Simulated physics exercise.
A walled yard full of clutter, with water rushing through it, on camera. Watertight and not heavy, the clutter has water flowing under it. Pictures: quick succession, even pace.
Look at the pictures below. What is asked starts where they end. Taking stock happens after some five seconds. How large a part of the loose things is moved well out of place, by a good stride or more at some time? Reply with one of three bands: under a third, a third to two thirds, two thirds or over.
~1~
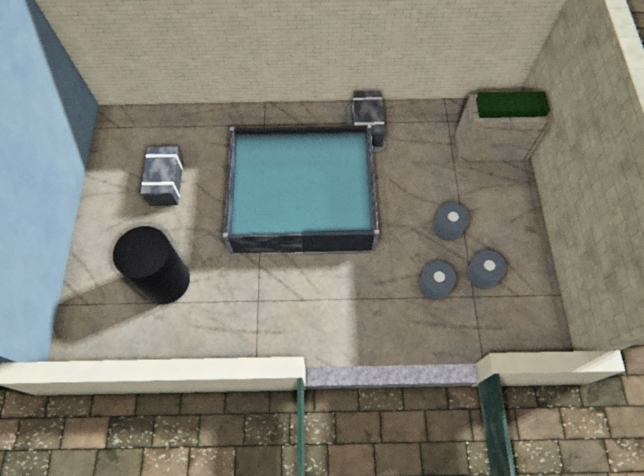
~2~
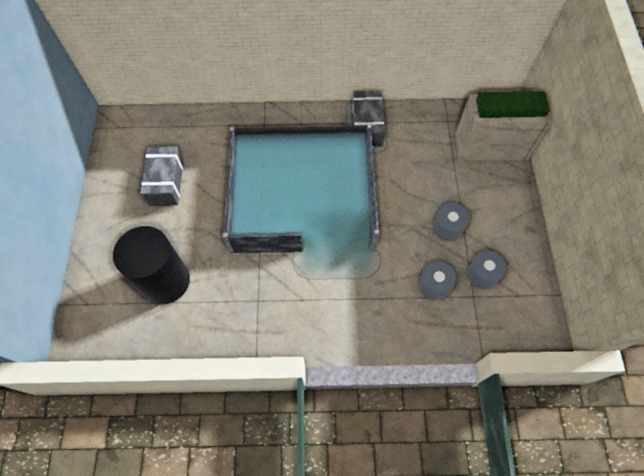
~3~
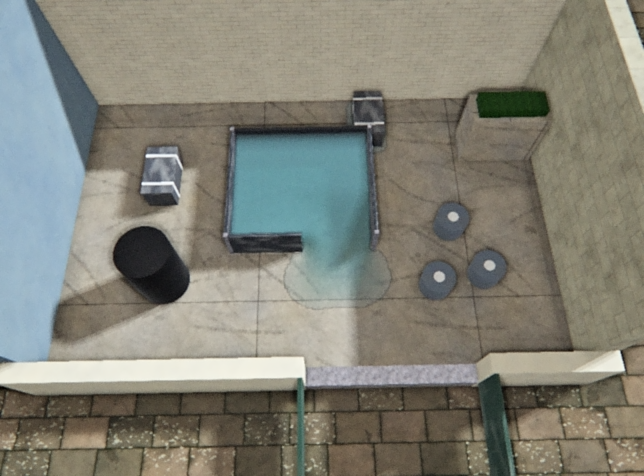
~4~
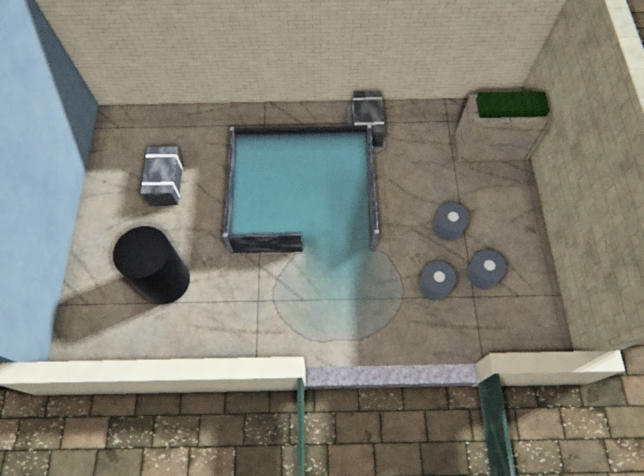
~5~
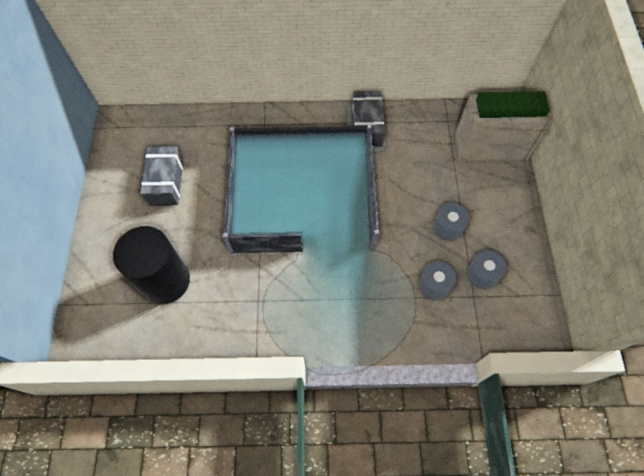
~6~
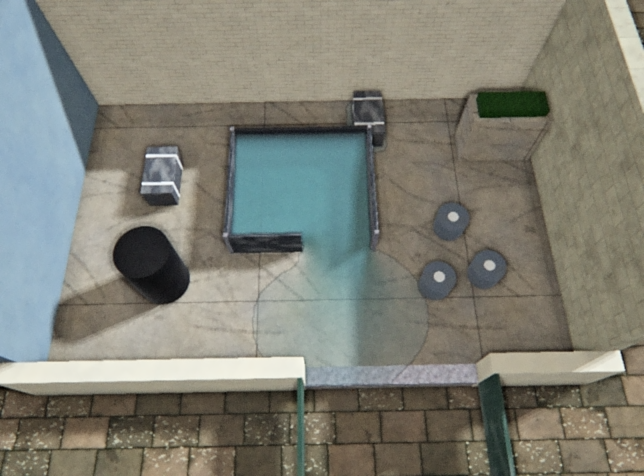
Under a third.
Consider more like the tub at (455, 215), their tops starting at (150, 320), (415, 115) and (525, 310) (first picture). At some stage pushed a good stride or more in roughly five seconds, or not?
Each in turn: Pushed clear, stays in place, stays in place.
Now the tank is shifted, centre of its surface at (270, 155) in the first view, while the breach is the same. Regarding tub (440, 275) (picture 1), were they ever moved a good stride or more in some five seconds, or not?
For this item: Travelled that far.
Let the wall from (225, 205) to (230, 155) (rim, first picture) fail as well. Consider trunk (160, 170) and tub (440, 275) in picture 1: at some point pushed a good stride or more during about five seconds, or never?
First beyond that mark, then under that mark.
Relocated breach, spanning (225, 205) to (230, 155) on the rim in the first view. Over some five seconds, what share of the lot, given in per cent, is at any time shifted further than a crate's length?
20 per cent or thereabouts.
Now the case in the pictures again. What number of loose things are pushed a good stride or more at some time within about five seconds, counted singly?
0.
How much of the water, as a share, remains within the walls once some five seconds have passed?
56 in a hundred.
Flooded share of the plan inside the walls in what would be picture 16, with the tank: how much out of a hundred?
My estimate is about 35 per cent.
A moment on, 0 of 5 are well off their spots; 0 afloat.
Next, 0 of 5 are well off their spots; 0 afloat.
Later, 0 of 5 are well off their spots; 0 afloat.
In the end, 0 of 5 are well off their spots, and 0 have been at some point; 0 afloat.
